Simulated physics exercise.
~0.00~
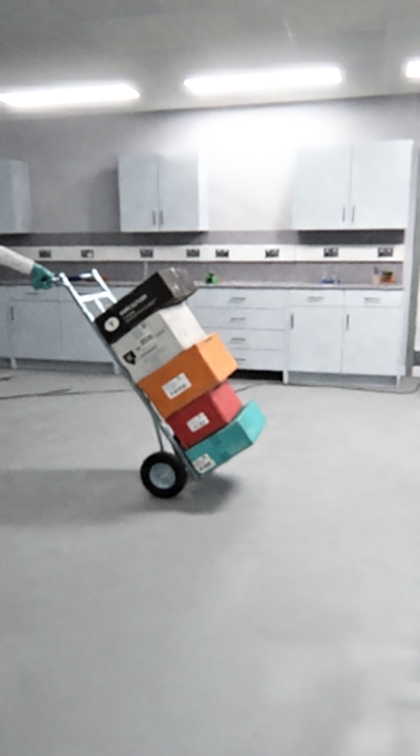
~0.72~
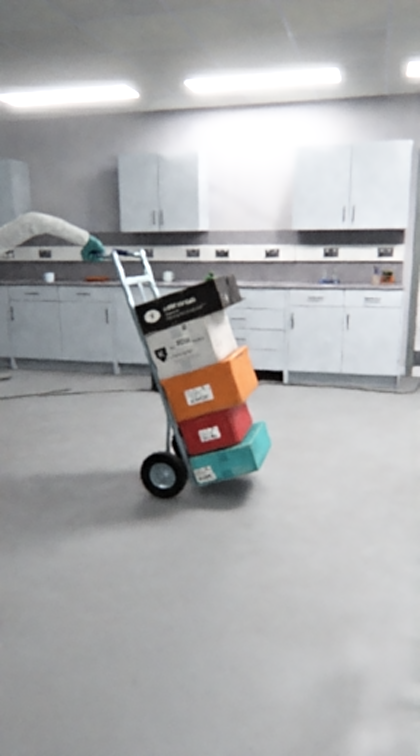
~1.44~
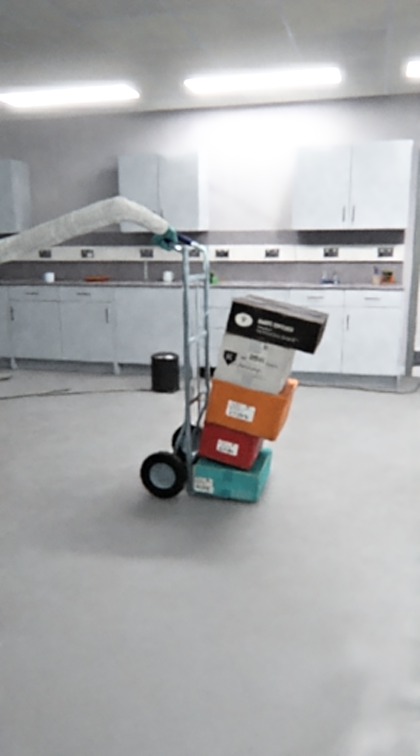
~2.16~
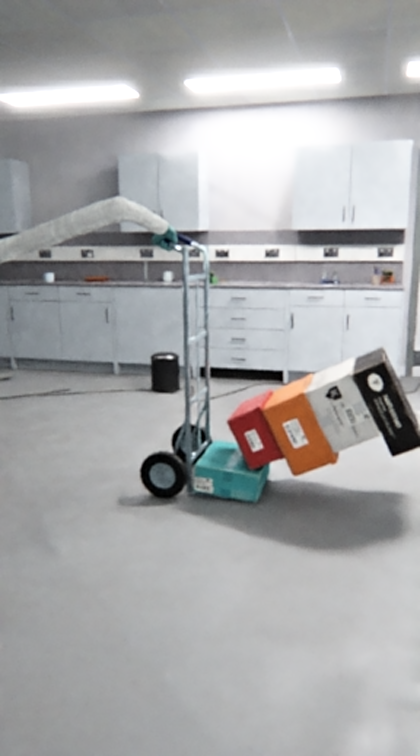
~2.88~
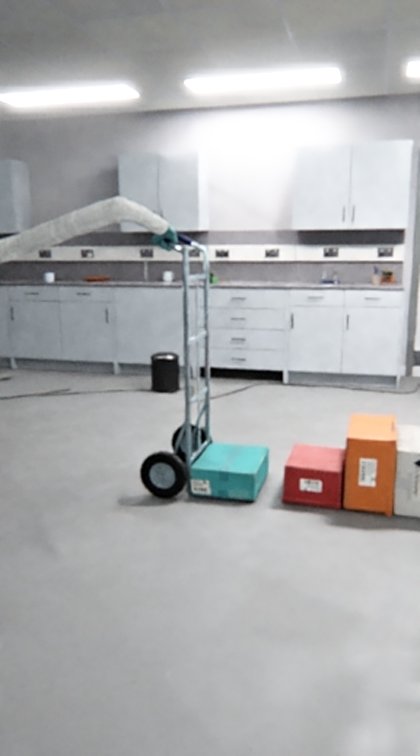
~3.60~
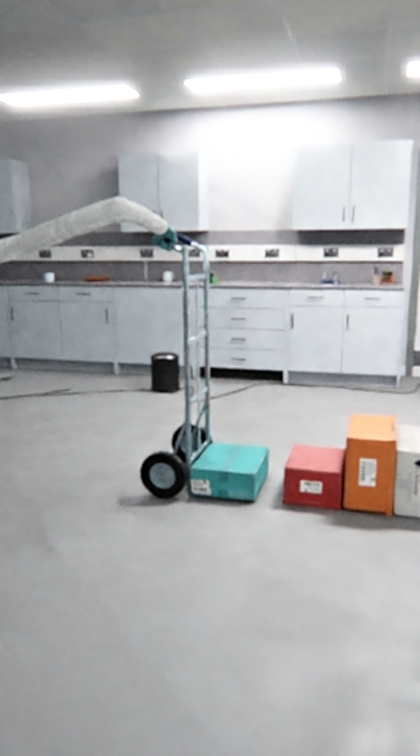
Hand truck tilting upright under a gloved hand, its upper four boxes toppling right onto the floor, turquoise box staying put.
